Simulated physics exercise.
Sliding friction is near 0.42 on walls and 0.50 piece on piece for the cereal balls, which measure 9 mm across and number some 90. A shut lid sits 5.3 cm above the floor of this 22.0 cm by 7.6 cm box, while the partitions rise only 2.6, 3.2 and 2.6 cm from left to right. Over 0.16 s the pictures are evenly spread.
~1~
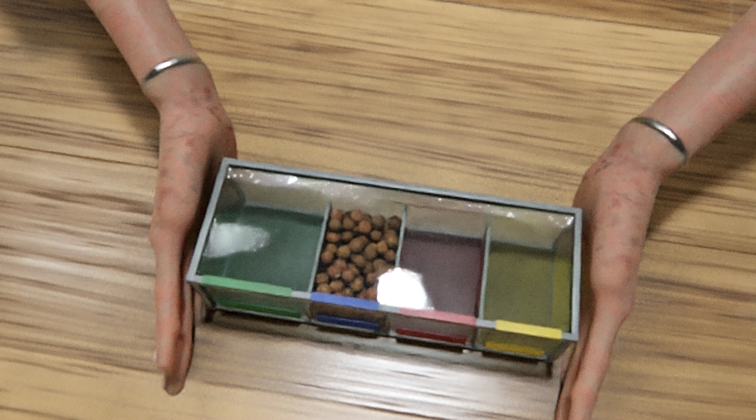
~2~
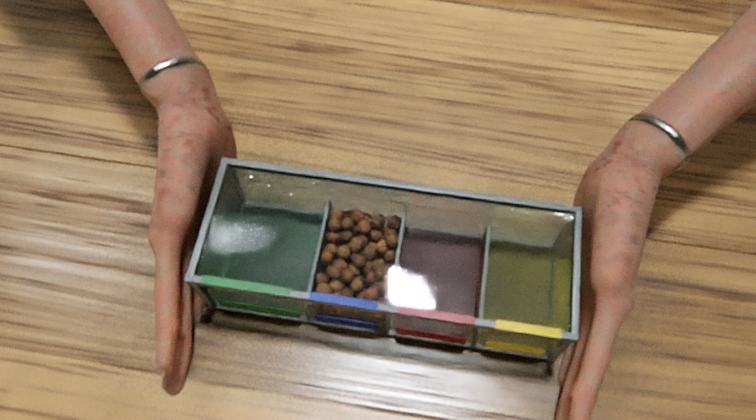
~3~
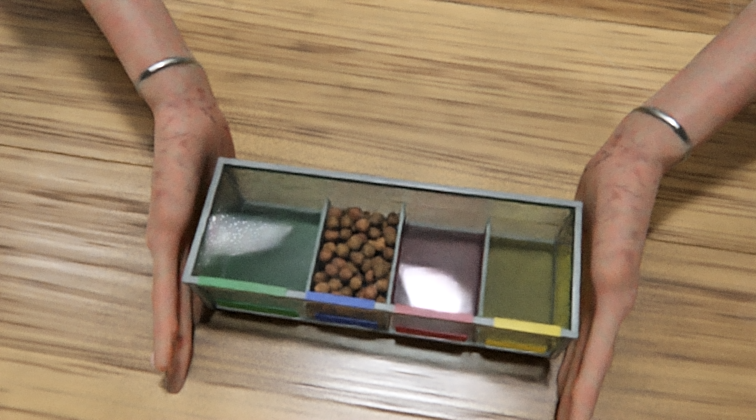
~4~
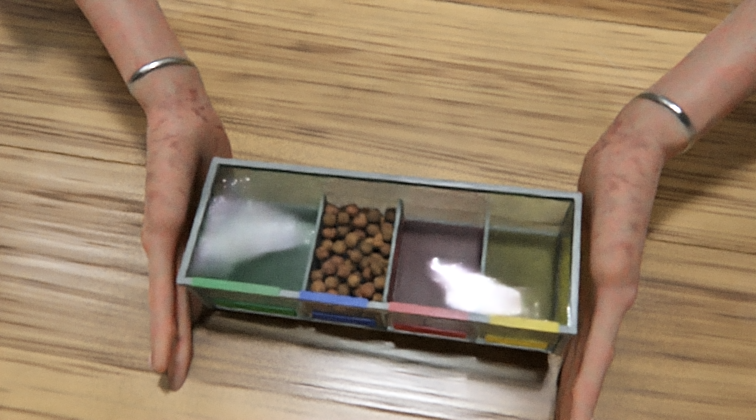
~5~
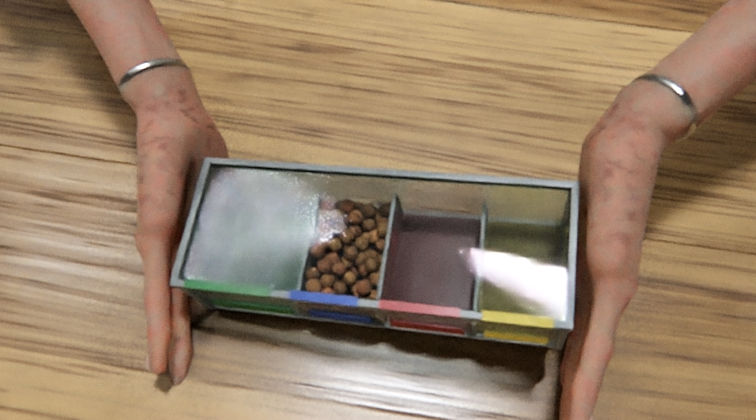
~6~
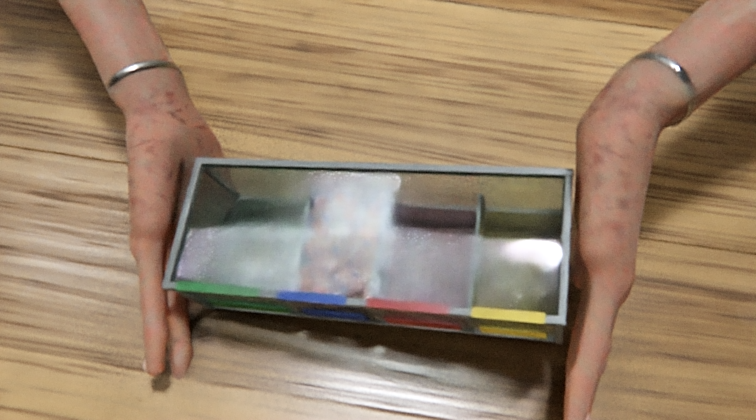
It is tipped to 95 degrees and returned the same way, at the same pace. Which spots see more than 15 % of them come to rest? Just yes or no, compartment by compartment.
Red compartment gets a no, blue compartment gets a yes, green compartment gets a yes, yellow compartment gets a no.
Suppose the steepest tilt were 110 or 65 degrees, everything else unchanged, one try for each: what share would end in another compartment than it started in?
Around 90 and 15 in a hundred, respectively.
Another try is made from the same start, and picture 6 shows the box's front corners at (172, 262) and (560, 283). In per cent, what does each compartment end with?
Red = 0 %, blue = 25 %, green = 75 %, yellow = 0 %.
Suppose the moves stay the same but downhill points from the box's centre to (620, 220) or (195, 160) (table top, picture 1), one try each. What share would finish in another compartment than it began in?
First try: About 65 percent; second try: About 75 percent.
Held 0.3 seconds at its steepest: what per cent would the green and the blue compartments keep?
Result - green: 70 %; blue: 30 %.
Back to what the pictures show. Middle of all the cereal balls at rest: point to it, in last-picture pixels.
My guess is close to (266, 279).
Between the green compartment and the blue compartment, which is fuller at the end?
Answer: Green.
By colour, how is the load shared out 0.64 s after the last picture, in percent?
Red 0, blue 70, green 30, yellow 0.
Then, 0.64 s after the last picture, tilt 95 degrees; blue 70 %, green 30 %.
Then, 1.06 s after the last picture, tilt 42 degrees; blue 30 %, green 70 %.
Then, 1.56 s after the last picture, tilt 0 degrees; blue 30 %, green 70 %.
In the end, red 0 %, blue 30 %, green 70 %, yellow 0 %.
